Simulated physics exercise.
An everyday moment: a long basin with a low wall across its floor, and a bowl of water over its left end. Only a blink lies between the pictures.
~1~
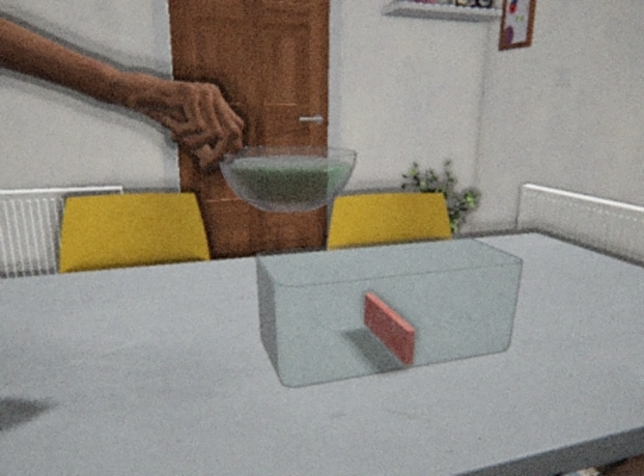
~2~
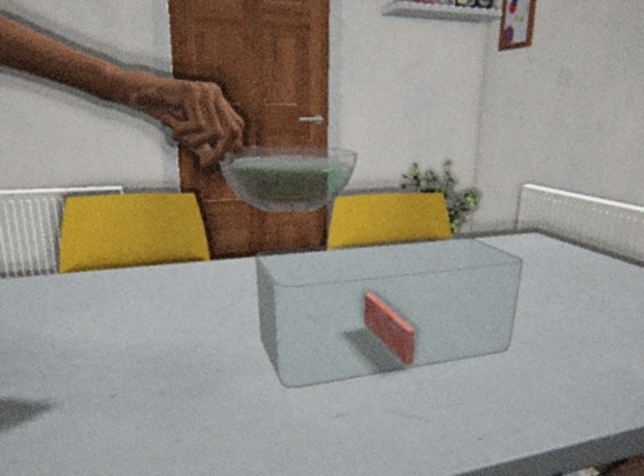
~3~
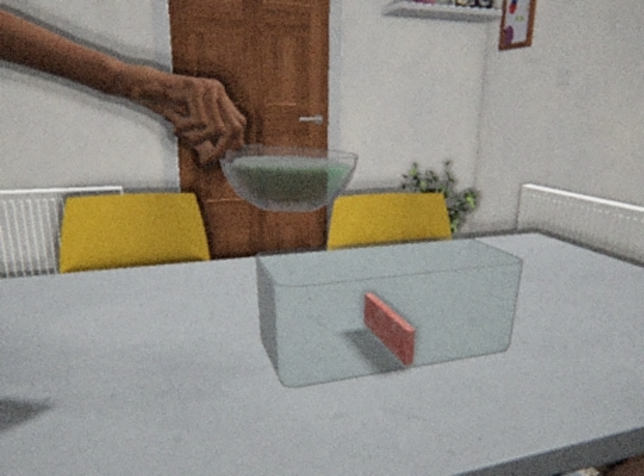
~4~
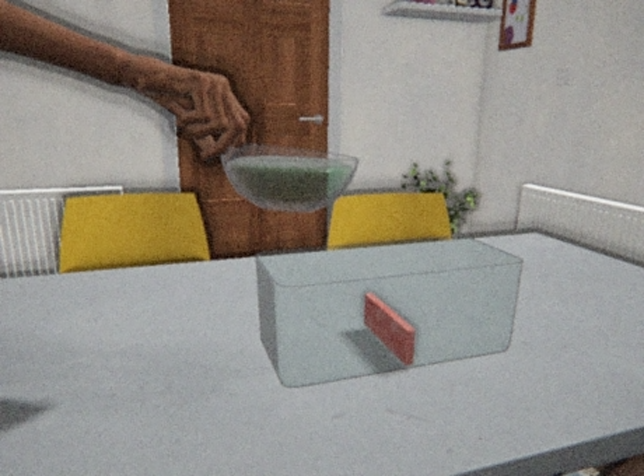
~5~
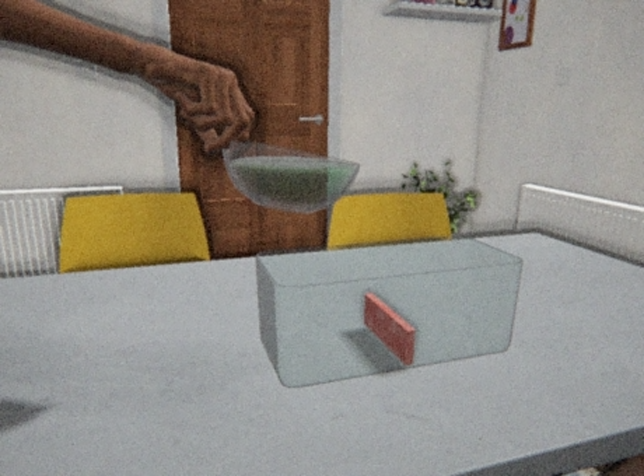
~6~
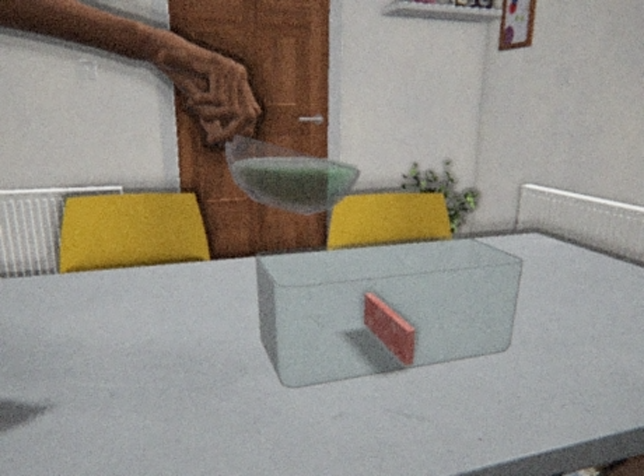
Above a clear basin on a table, a hand slowly tilts a glass bowl rightward.
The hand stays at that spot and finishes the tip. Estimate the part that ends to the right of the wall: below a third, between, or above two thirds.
In the end from a third to two thirds is right of the wall.
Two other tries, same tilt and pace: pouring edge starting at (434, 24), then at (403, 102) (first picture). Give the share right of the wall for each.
The first gives 70 %, the second 95 %.
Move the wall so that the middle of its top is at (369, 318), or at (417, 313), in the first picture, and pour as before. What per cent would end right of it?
First some 75, then 5 per cent.
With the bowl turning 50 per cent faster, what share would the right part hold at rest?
About 40 per cent.
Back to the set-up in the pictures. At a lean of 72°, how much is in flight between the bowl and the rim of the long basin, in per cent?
Roughly 25 in a hundred.
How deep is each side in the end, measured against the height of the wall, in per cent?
The left part 30 per cent, the right part 30.
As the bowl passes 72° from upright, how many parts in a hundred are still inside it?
Some 20 per cent.
A moment on, the bowl is tipped part way and 21 per cent is still to pour, 16 is left of the wall and 37 right of it.
Next, the bowl is tipped right over and 0 per cent is still to pour, 47 is left of the wall and 53 right of it.
Then the bowl is tipped right over and 0 per cent is still to pour, 46 is left of the wall and 53 right of it.
Later the bowl is tipped right over and 0 per cent is still to pour, 46 is left of the wall and 53 right of it.
In the end 46 per cent lies left of the wall, 53 right of it and 1 outside.
